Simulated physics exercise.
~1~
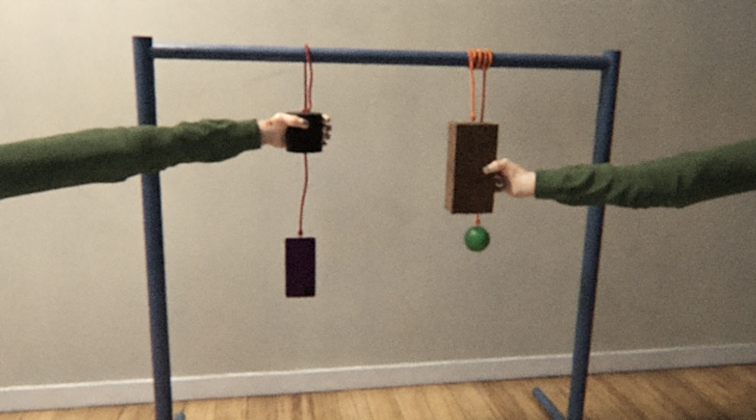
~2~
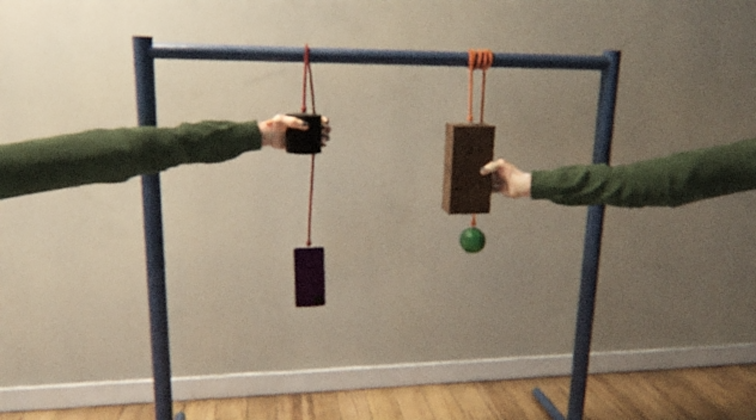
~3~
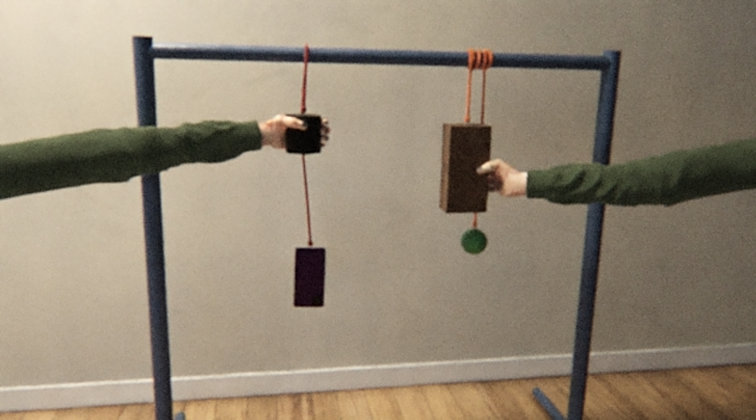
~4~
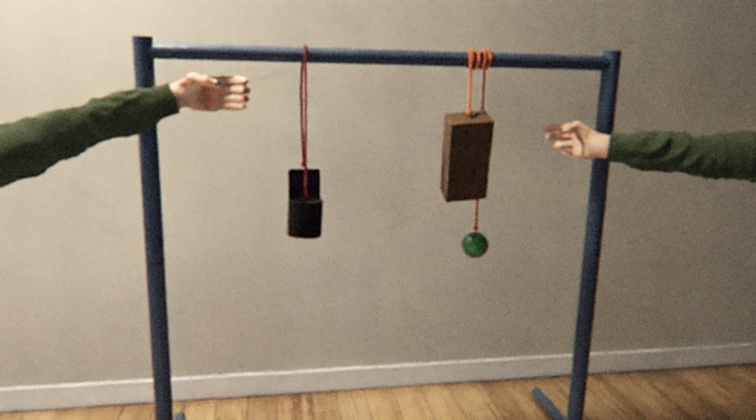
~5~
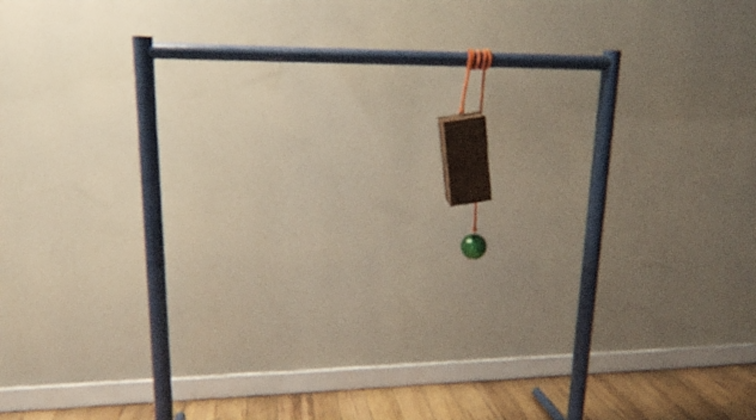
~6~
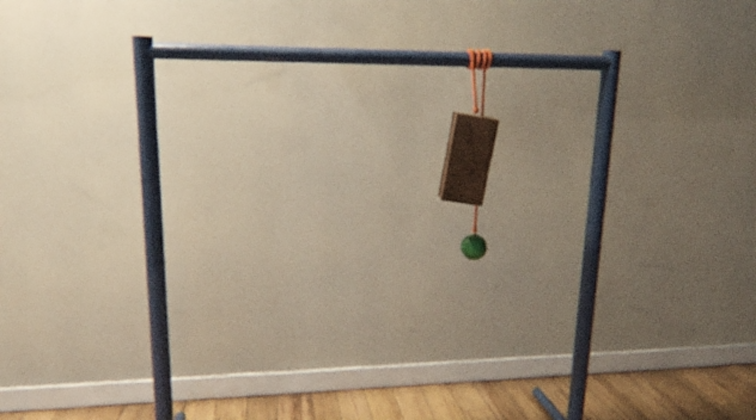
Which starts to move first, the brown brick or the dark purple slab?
The dark purple slab starts first, shifting slightly down and to the right while the hands are still in place. The brown brick only lifts and turns once the hands have let go.
